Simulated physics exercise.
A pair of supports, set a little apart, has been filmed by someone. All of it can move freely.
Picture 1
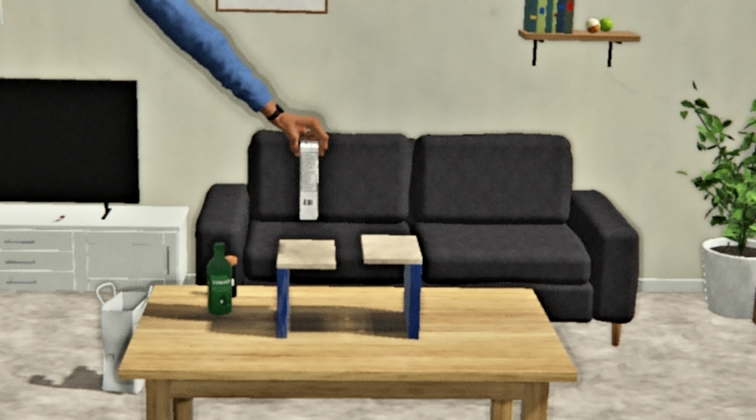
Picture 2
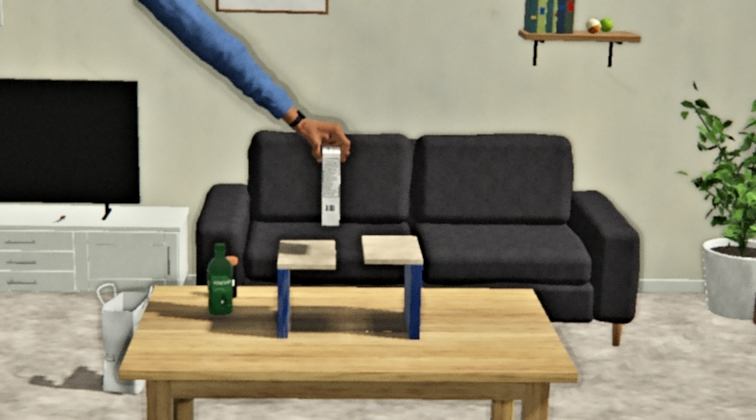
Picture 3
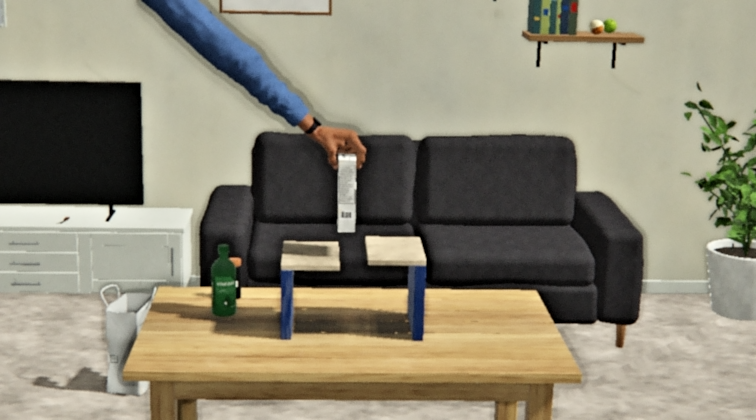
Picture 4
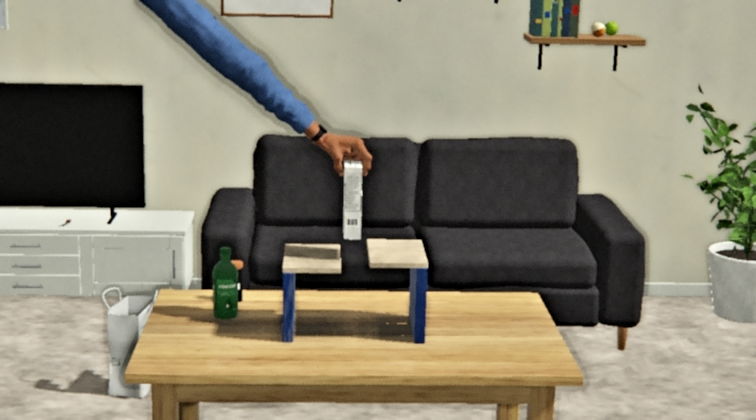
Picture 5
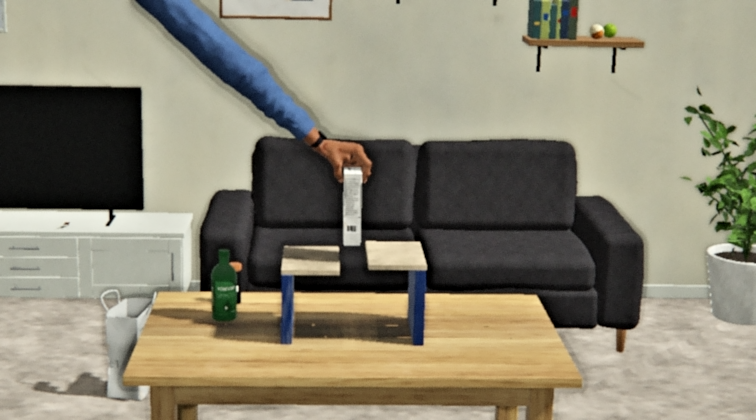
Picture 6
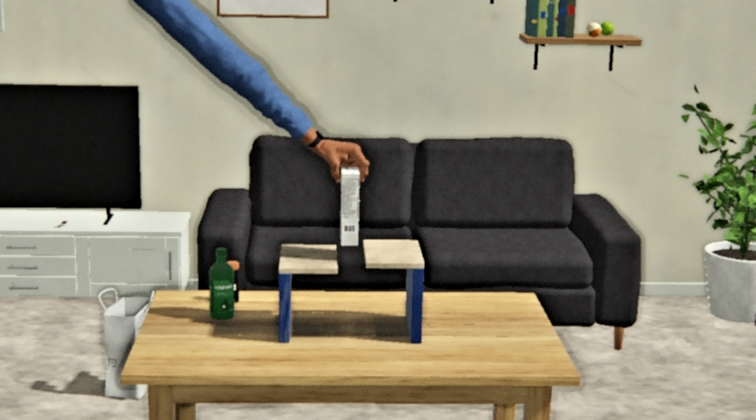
A hand moves a white packet right and slightly down, then holds it still over the gap between two supports.
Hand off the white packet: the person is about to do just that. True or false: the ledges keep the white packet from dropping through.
False.
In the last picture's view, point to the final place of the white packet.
Looks like it settles somewhere around (348, 295).
Then, 0.20 s after the last picture, white packet slid about its own width near (349, 238).
Then, 0.30 s after the last picture, white packet slid well along near (348, 297).
Then, 0.40 s after the last picture, white packet slid well along near (348, 288).
At rest, moved from the start, white packet; the other 2 in place. Seen from the same camera at the end, white packet near (348, 296). The packet reaches the table.
